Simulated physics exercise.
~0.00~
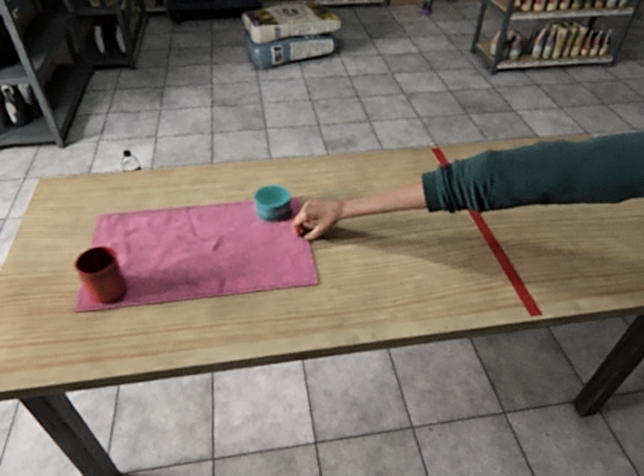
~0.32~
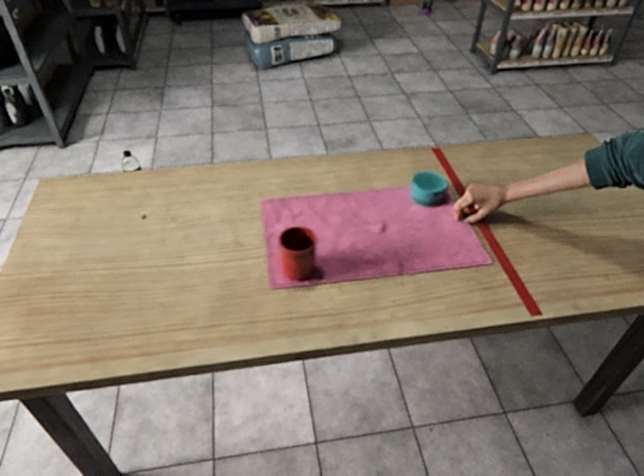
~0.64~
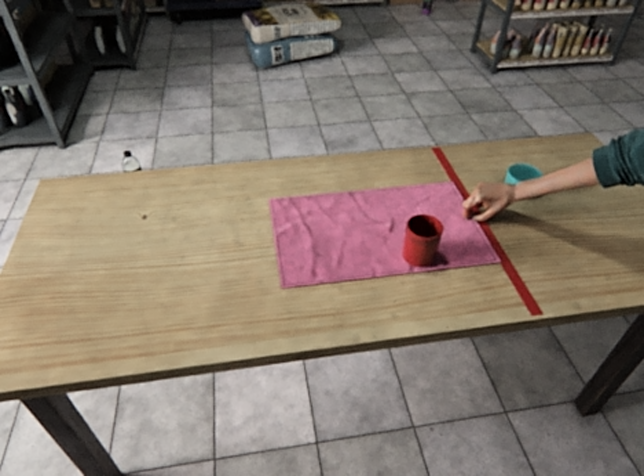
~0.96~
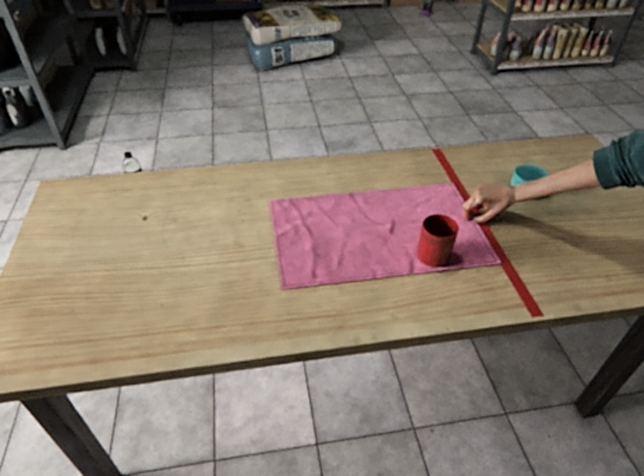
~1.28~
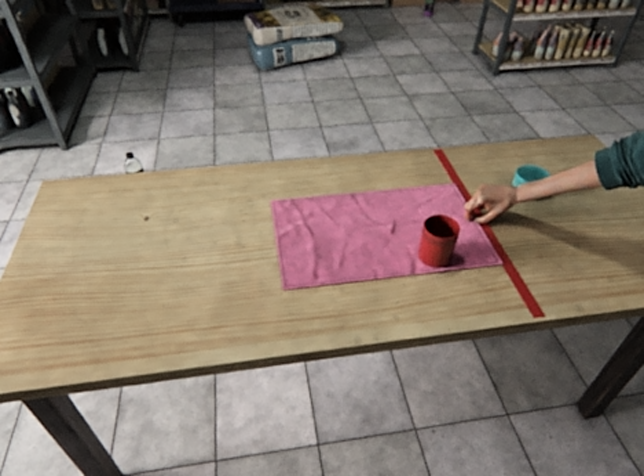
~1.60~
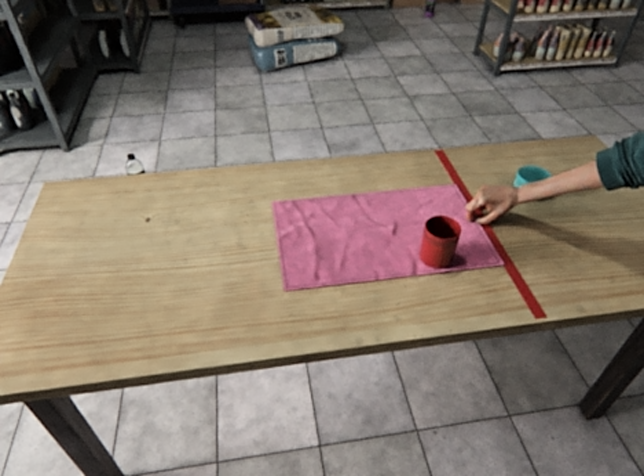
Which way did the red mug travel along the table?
The red mug travelled to the right.
